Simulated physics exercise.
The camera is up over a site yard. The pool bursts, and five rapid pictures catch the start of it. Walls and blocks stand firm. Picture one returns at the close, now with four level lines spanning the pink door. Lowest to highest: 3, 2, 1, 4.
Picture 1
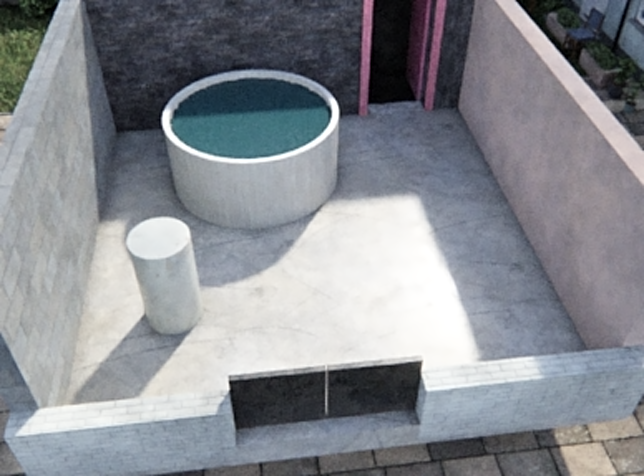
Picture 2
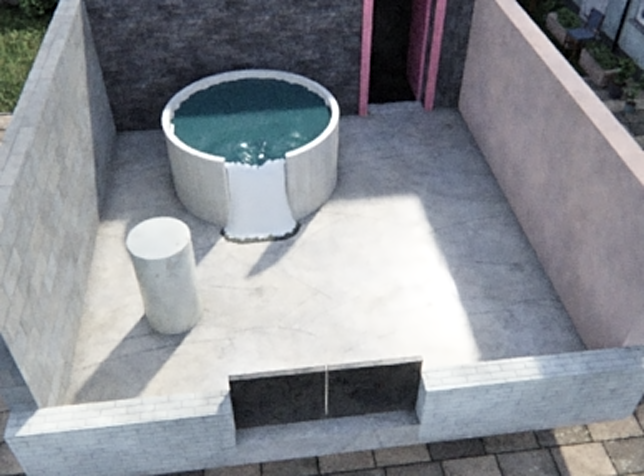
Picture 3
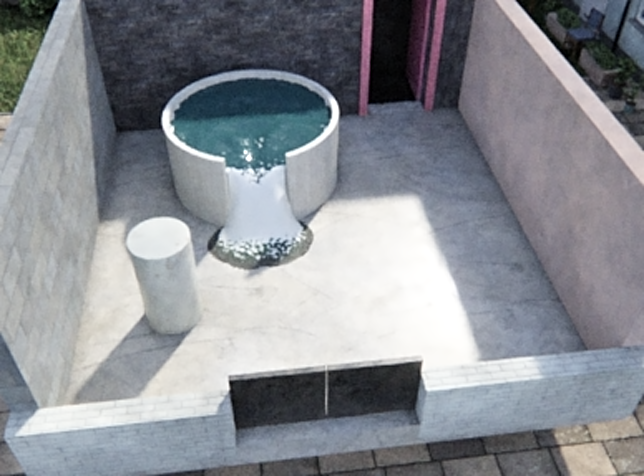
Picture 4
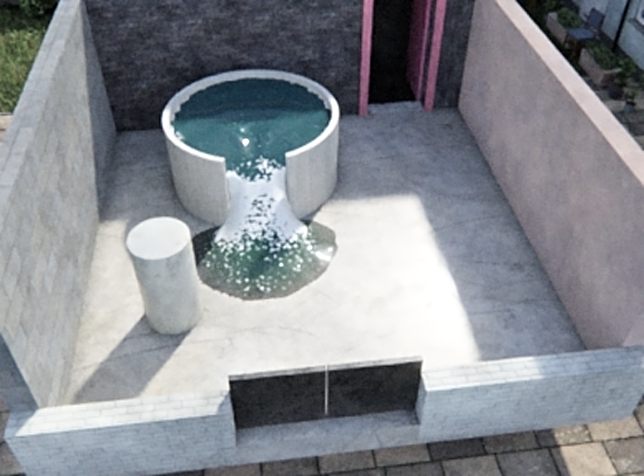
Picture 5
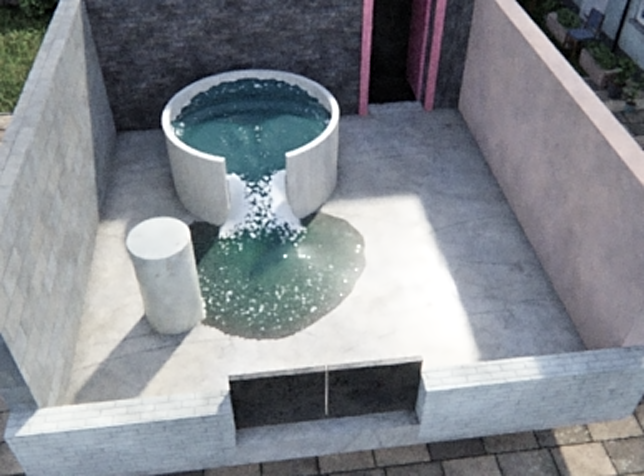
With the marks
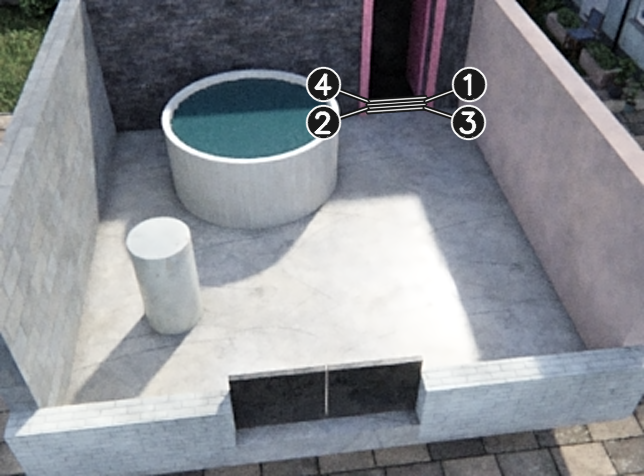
Water poured through a gap that opened in the front of the round pool, foamed onto the pale yard floor, and spread into a widening green puddle that reached the base of the short pillar.
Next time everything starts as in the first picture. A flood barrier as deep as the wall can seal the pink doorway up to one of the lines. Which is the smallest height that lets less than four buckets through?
The answer is height 1.
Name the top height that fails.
It is 2.
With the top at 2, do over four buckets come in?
Yes, it does.
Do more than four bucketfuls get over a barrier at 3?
Yes.
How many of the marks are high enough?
Two.
In white, 1 at (396, 102); 2 at (396, 106); 3 at (396, 109); 4 at (397, 99); from the bottom up 3, 2, 1, 4.
With 1, a splash gets over, under a bucket.
With 2, about 8 bucketfuls get in.
With 3, dozens of bucketfuls pour in.
With 4, nothing gets over.
